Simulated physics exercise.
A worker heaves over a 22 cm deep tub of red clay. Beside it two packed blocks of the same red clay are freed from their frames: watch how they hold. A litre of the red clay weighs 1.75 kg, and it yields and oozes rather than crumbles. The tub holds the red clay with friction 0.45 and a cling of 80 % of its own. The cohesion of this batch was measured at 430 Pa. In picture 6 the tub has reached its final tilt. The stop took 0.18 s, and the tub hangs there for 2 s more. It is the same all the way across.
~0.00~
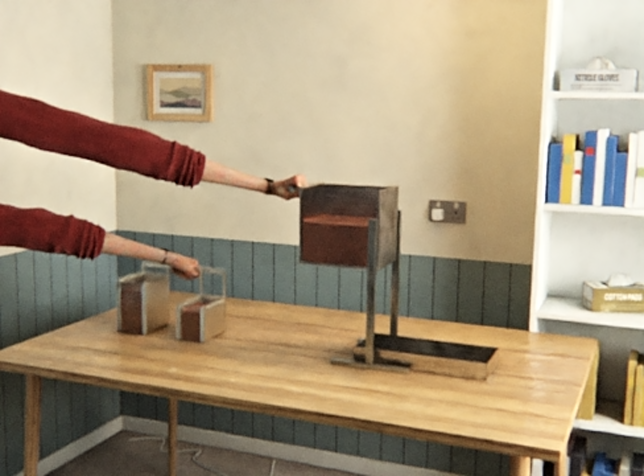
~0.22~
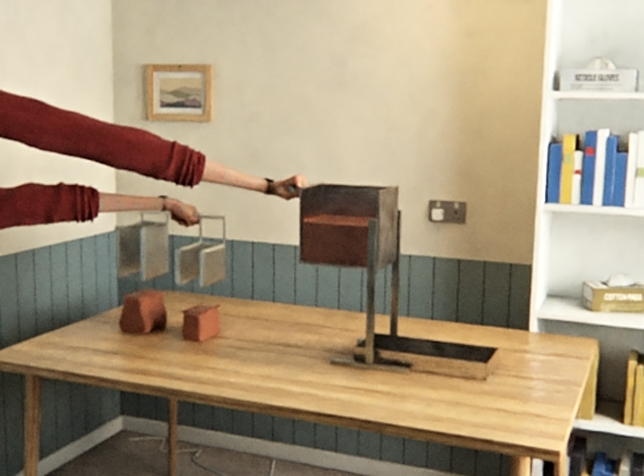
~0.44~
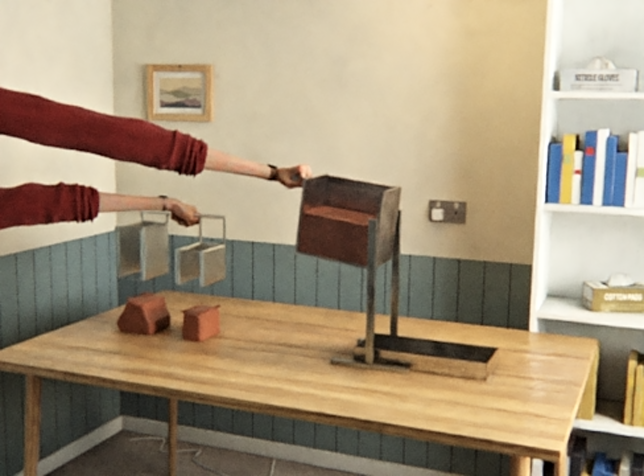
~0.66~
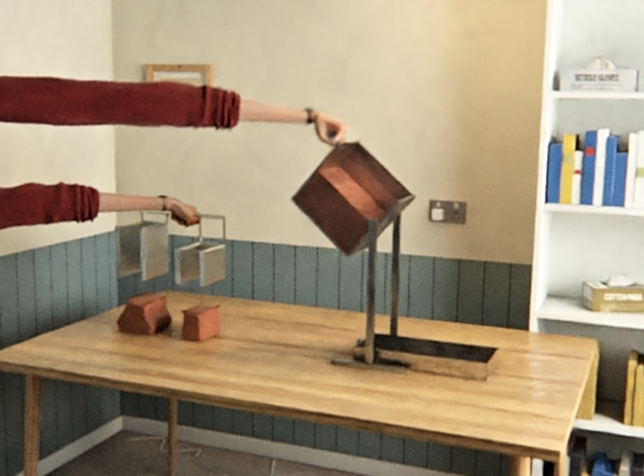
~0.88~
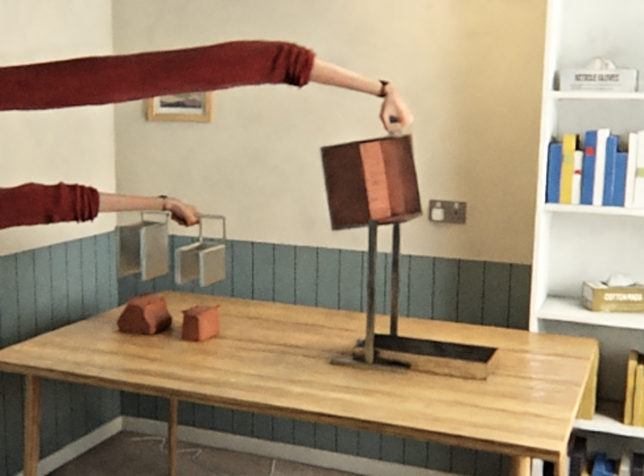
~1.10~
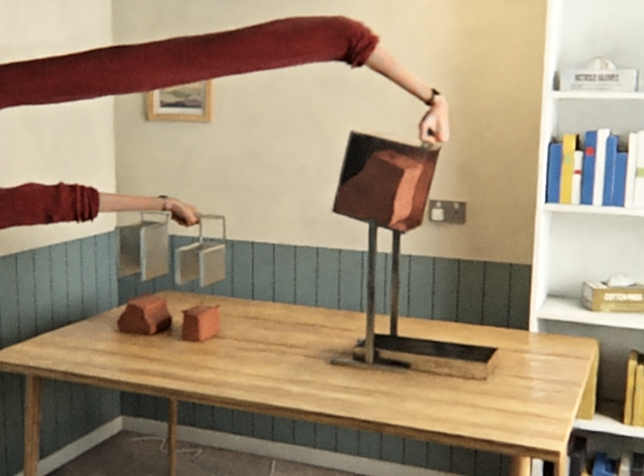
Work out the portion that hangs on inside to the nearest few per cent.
It comes to some 44 %.
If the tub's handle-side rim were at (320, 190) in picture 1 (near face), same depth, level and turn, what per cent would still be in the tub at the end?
It would be near 60 %.
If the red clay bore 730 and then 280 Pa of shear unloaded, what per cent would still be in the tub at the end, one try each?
In turn about 45 %, 40 %.
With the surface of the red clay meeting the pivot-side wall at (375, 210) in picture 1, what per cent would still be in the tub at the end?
It would be near 35 %.
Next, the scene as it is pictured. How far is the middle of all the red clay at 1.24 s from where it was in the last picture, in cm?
About 8 cm.
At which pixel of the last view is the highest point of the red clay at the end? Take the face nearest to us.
Around (343, 191).
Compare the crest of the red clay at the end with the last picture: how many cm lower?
About 12 cm.
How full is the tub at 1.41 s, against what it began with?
About 50 %.
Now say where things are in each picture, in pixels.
The first frame shows handle-side rim at (302, 189), tilt 0 degrees; highest point of the red clay at (326, 222); test blocks 15 cm, 9.5 cm high (left to right).
The second frame shows handle-side rim at (302, 189), tilt 0 degrees; highest point of the red clay at (326, 222); test blocks 12 cm, 9.4 cm high (left to right).
The third frame shows handle-side rim at (306, 180), tilt 7 degrees; highest point of the red clay at (307, 213); test blocks 11 cm, 9.4 cm high (left to right).
The fourth frame shows handle-side rim at (339, 145), tilt 41 degrees; highest point of the red clay at (320, 173); test blocks 11 cm, 9.4 cm high (left to right).
The fifth frame shows handle-side rim at (393, 138), tilt 80 degrees; highest point of the red clay at (356, 145); test blocks 11 cm, 9.3 cm high (left to right).
The sixth frame shows handle-side rim at (424, 152), tilt 102 degrees; highest point of the red clay at (371, 153); test blocks 11 cm, 9.3 cm high (left to right).
By 1.24 s, the tub is at 102 degrees and holds 72 %.
By 1.41 s, the tub is at 102 degrees and holds 50 %.
By 1.58 s, the tub is at 102 degrees and holds 45 %.
By 1.75 s, the tub is at 102 degrees and holds 44 %.
By 3.10 s, at the end, the tub is at 102 degrees and holds 44 %.
